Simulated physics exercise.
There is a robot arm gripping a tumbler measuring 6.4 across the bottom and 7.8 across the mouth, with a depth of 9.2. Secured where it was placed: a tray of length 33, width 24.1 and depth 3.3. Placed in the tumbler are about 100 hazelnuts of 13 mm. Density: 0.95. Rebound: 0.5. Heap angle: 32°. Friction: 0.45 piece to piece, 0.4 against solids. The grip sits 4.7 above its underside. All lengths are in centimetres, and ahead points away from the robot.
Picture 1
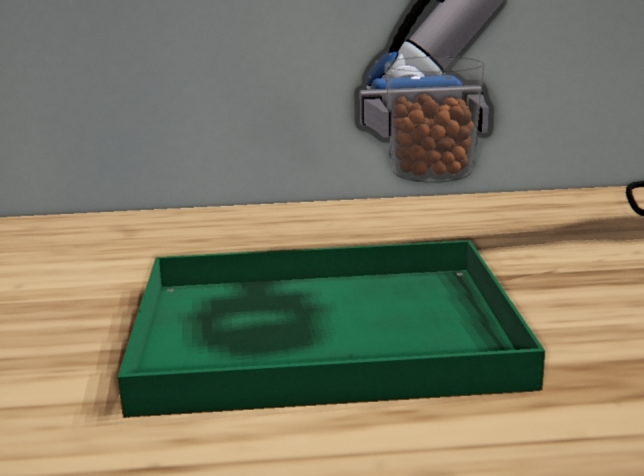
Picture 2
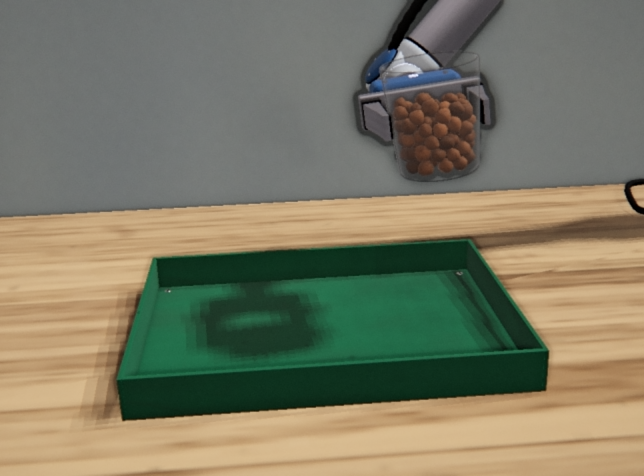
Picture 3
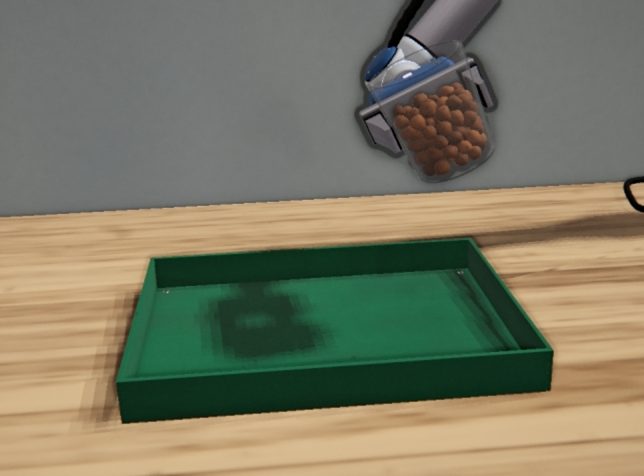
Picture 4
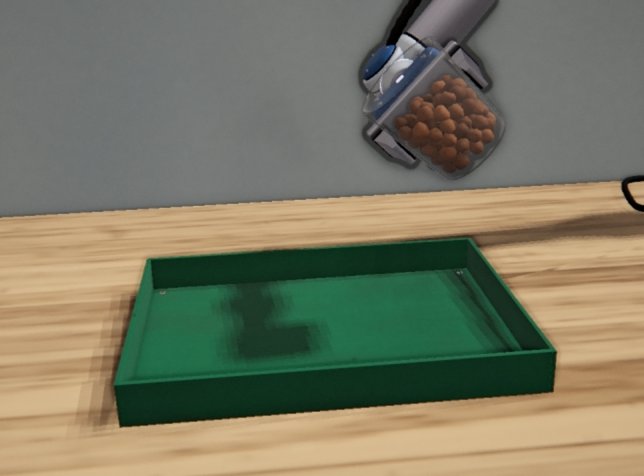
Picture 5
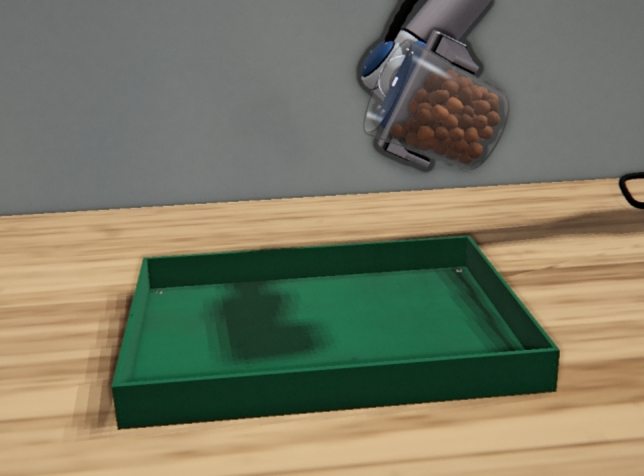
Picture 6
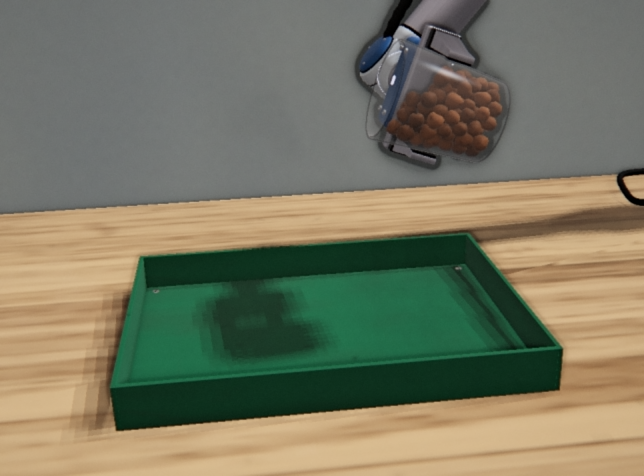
The clip opens with a robot gripper holding a clear tumbler of brown hazelnuts upright above an empty green tray on a wooden table. The gripper rotates the tumbler steadily, swinging its base to the right and its mouth to the left, until it lies nearly sideways, nuts still inside.
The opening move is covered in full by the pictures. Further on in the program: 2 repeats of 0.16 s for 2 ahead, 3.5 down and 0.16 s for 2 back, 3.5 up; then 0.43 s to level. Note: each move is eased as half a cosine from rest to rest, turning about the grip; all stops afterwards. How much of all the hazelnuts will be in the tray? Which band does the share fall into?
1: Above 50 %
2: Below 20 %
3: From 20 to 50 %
Answer: 2.
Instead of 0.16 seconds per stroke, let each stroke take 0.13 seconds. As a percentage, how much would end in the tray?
That gives about 0 percent.
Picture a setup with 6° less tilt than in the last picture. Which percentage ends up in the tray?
About 0 %.
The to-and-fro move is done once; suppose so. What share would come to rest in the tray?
It would be near 0 per cent.
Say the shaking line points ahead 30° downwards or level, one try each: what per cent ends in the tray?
Result: Approx. 5 % and 20 %, one try each.
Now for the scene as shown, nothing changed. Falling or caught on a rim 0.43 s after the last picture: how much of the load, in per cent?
That comes to about 0 per cent, more or less.
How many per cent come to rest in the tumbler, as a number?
Around 100 in a hundred.
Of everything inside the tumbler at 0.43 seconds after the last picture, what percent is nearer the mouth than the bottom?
Mouth half: Close to 30 per cent.
Then, 0.43 s after the last picture, tilted 70° forward, highest piece 20 above the table; 100 in the tumbler.
Then, 0.86 s after the last picture, tilted 35° forward, highest piece 21 above the table; 100 in the tumbler.
Then, 1.27 s after the last picture, level, highest piece 23 above the table; 100 in the tumbler.
Then, 2.32 s after the last picture, level, highest piece 23 above the table; 100 in the tumbler.
Final count, 100 in the tumbler. That is 0 % in the tray.
